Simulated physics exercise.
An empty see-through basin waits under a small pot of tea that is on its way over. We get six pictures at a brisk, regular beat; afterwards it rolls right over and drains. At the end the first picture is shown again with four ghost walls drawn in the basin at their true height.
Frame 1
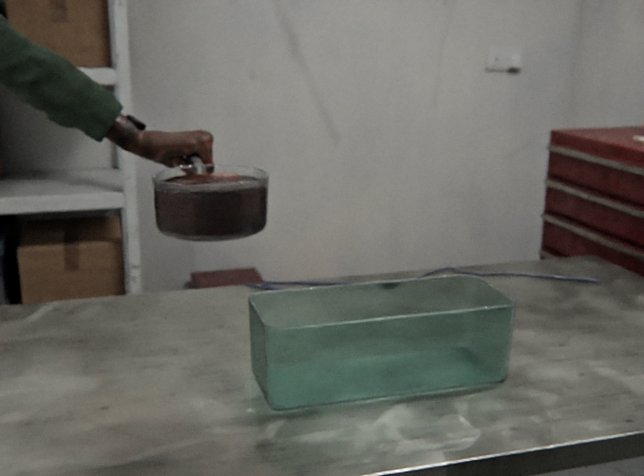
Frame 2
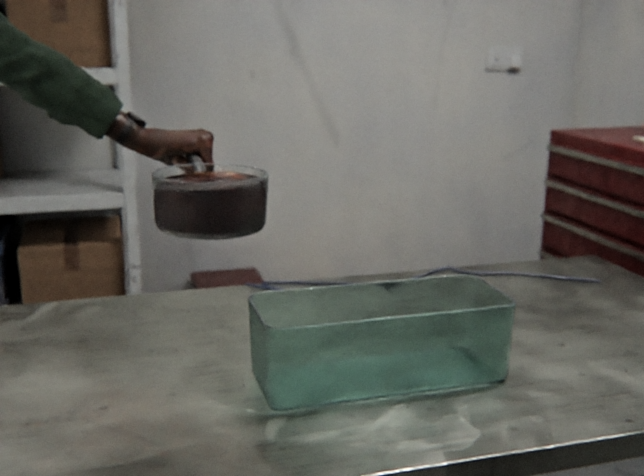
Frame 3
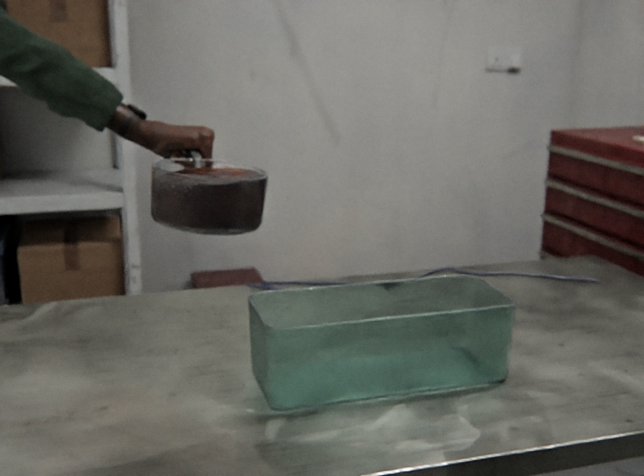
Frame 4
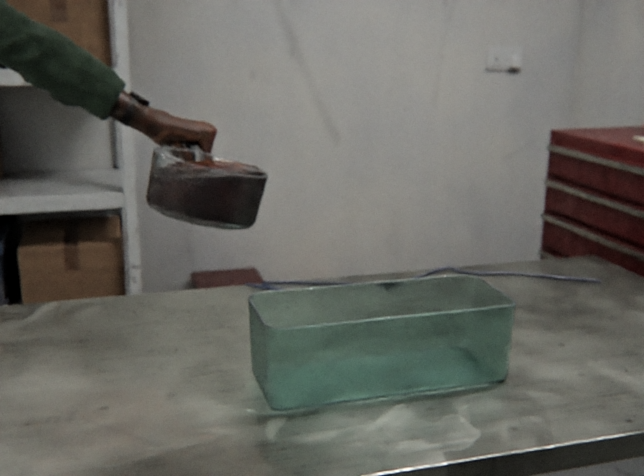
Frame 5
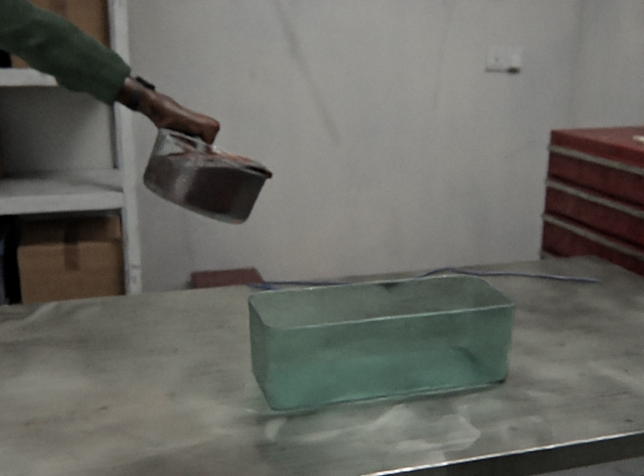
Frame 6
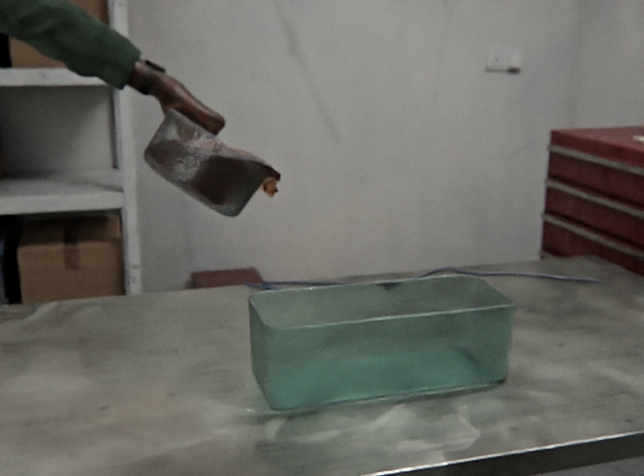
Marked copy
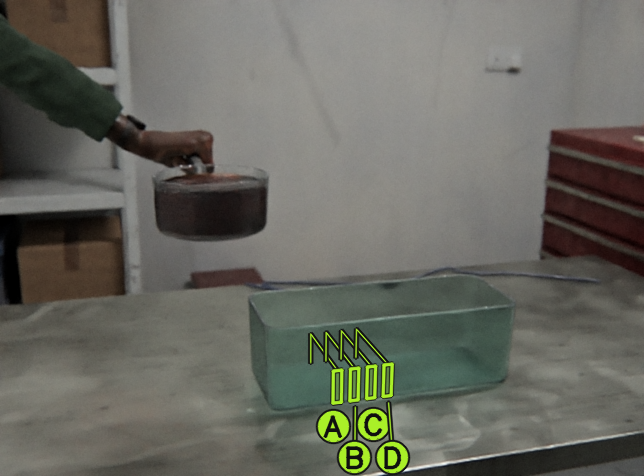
A hand holding a small clear pot of dark tea above an empty see-through basin, tilting it rightward until tea passes the lip.
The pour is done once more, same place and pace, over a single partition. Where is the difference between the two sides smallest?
D is best.
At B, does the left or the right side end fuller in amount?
The right side.
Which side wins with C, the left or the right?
The right one.
In lime, A at (338, 409); B at (355, 406); C at (372, 404); D at (388, 402).
For place A, about 11 % ends left of the wall and 86 % right of it; 3 % is lost outside.
For place B, about 16 % ends left of the wall and 81 % right of it; 3 % is lost outside.
For place C, about 27 % ends left of the wall and 70 % right of it; 3 % is lost outside.
For place D, about 48 % ends left of the wall and 49 % right of it; 4 % is lost outside.
